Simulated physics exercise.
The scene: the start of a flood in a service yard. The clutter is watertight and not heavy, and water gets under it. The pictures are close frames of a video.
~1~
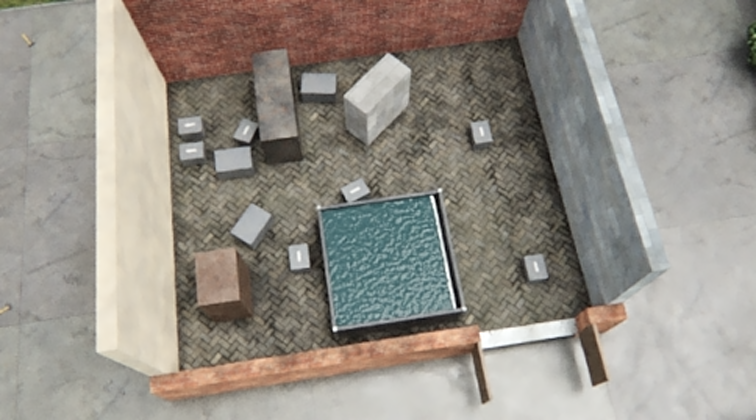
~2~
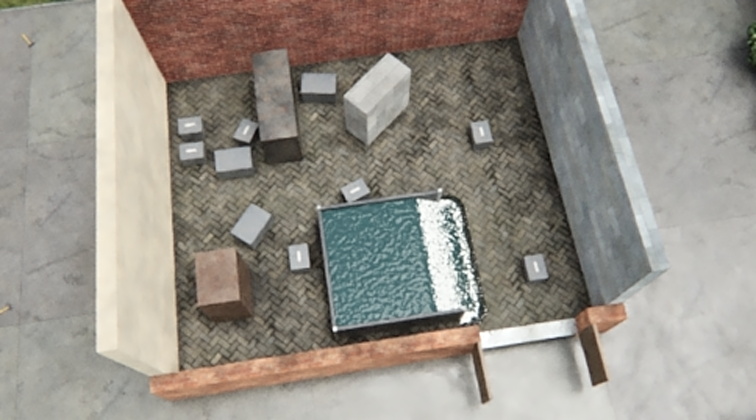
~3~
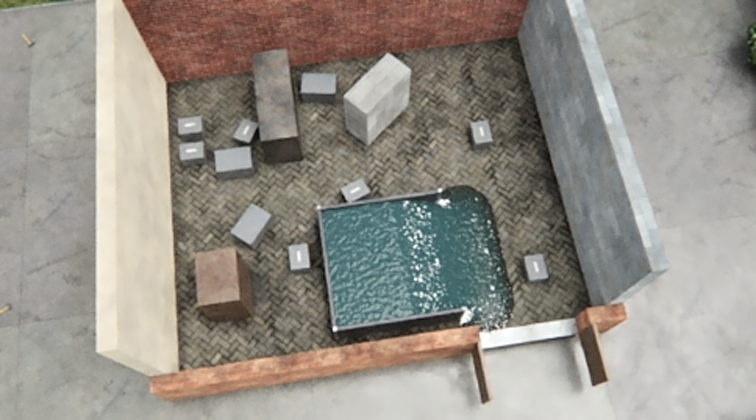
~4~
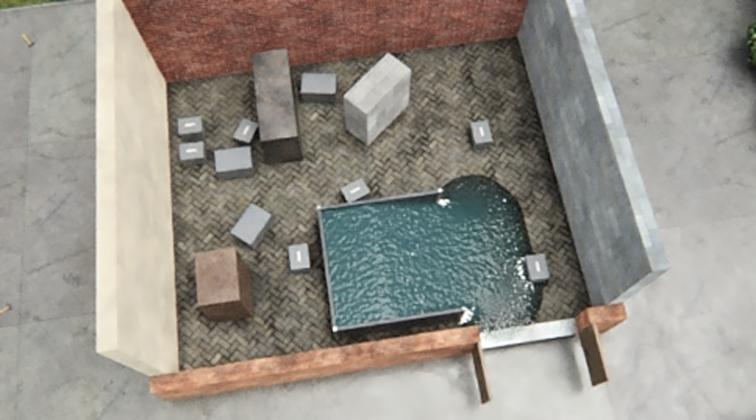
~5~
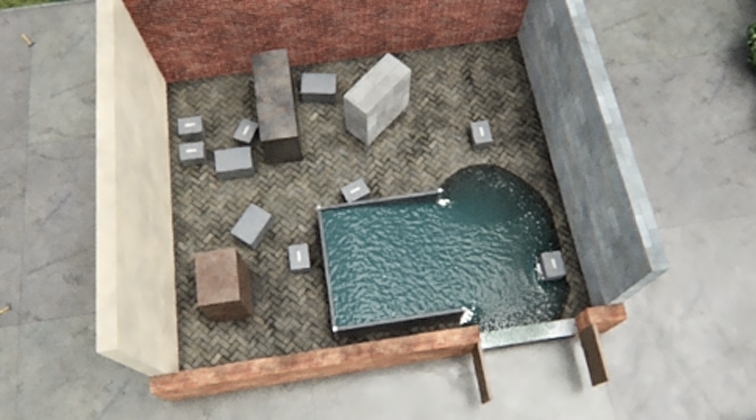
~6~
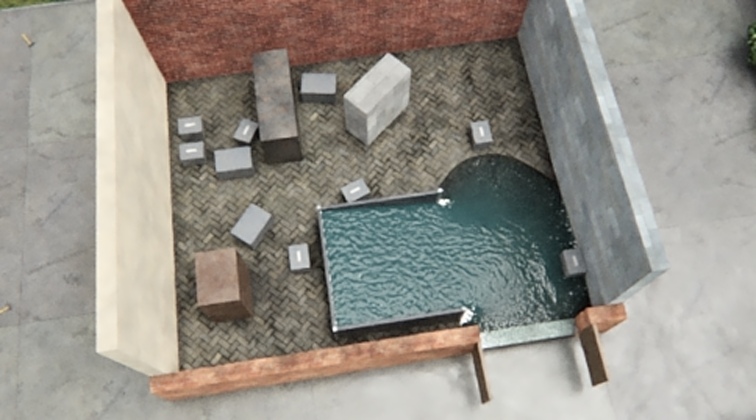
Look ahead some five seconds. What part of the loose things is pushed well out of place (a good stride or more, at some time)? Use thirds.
Share: Not even a third.
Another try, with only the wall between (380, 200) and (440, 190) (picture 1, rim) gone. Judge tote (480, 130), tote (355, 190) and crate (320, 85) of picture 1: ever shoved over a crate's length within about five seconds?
In turn: Yes, not that far, yes.
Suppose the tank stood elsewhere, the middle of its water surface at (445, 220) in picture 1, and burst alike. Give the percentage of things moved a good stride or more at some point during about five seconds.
Near 30 in a hundred.
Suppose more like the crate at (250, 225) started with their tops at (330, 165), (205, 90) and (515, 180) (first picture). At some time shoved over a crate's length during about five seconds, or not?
In that order: Not that far, no, moved that far.
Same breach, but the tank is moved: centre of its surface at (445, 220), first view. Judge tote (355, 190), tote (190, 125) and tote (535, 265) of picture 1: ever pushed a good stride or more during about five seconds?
One after the other: Not that far, short of that, yes.
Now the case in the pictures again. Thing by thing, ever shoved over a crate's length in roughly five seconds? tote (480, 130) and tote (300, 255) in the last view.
In that order: Swept aside, no.
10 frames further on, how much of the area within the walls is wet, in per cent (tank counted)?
I make it 35 per cent.
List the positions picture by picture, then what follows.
In the first frame, a tote at (536, 267), on the bottom; a tote at (299, 256) rests on the ground; 0 of 10 have shifted.
In the second frame, a tote at (536, 267), on the bottom; a tote at (299, 256), on the bottom; 0 of 10 have shifted.
In the third frame, a tote at (536, 267) rests on the ground; a tote at (299, 256) rests on the ground; 0 of 10 have shifted.
In the fourth frame, a tote at (538, 267), on the bottom; a tote at (299, 256), on the bottom; 0 of 10 have shifted.
In the fifth frame, a tote at (554, 264), on the bottom, close to its start; a tote at (299, 256) rests on the ground; 1 of 10 have shifted.
In the sixth frame, a tote at (575, 261), on the bottom, a stride from its start; a tote at (299, 256), on the bottom; 1 of 10 have shifted.
A moment on, 1 of 10 are well off their spots; 1 afloat.
Next, 1 of 10 are well off their spots; 1 afloat.
Later, 2 of 10 are well off their spots; 2 afloat.
In the end, 2 of 10 are well off their spots, and 2 have been at some point; 1 afloat.
